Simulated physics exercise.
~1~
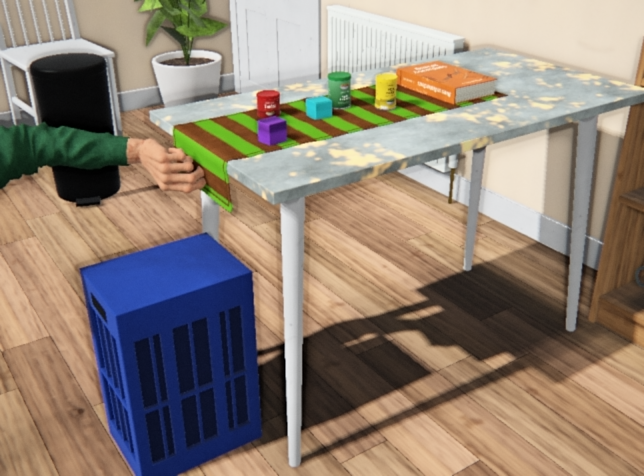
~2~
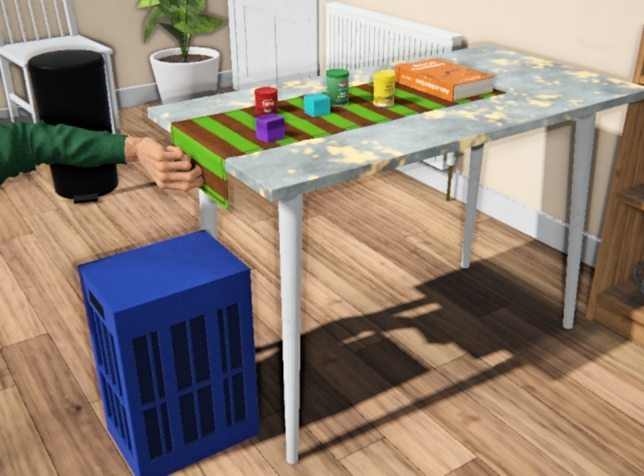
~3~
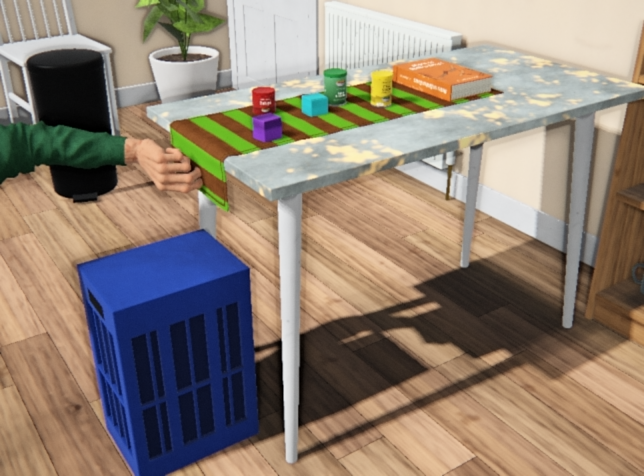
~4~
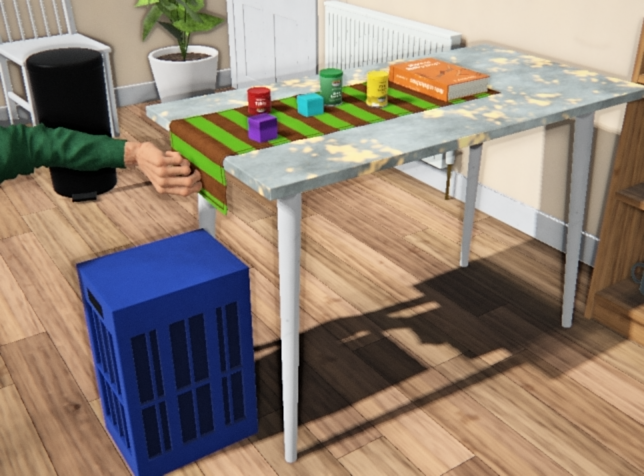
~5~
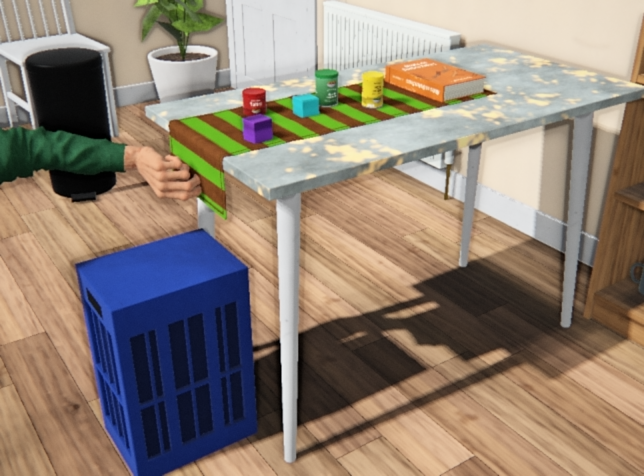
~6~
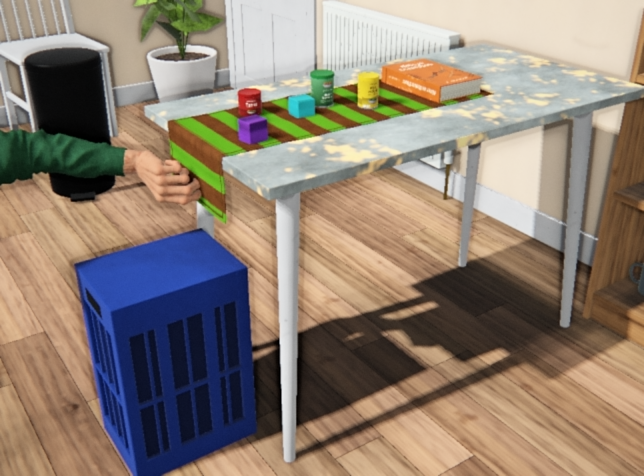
A hand slowly pulls a striped brown scarf, drawing small items and a book left.
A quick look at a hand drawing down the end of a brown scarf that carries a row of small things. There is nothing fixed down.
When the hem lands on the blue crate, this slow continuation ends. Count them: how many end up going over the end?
Fallen count: One.
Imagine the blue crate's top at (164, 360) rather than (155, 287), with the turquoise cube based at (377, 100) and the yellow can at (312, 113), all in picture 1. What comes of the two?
Result: Turquoise cube still there, yellow can gone.
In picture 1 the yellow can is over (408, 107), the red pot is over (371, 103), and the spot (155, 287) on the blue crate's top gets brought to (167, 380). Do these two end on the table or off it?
The yellow can ends up on top while the red pot ends up off.
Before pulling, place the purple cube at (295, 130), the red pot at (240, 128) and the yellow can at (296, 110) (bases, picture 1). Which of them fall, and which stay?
The purple cube will stay where it is, the red pot will end up off, the yellow can will stay where it is.
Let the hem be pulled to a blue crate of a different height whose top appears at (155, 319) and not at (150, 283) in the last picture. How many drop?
The count: 2.
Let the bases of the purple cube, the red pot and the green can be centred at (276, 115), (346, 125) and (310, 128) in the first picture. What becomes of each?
The purple cube stays put; the red pot stays put; the green can stays put.
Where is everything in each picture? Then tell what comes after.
Hem (232, 212); purple cube (272, 120); red pot (268, 93); turquoise cube (319, 99); green can (340, 74); yellow can (387, 76); top of the crate (155, 288), in the first frame.
Hem (228, 210); purple cube (270, 117), in the second frame.
Hem (229, 211); red pot (264, 90), in the third frame.
Hem (227, 215); turquoise cube (310, 96); top of the crate (151, 283), in the fourth frame.
Hem (227, 219); green can (327, 72), in the fifth frame.
Hem (226, 223); purple cube (253, 119); red pot (249, 91); turquoise cube (302, 98); green can (322, 72); yellow can (369, 75), in the sixth frame.
Soon after, hem near (199, 224); all still up.
After that, hem on the crate; all still up.
And then, hem on the crate; purple cube gone.
In the end, hem on the crate; purple cube gone. The table loses one.
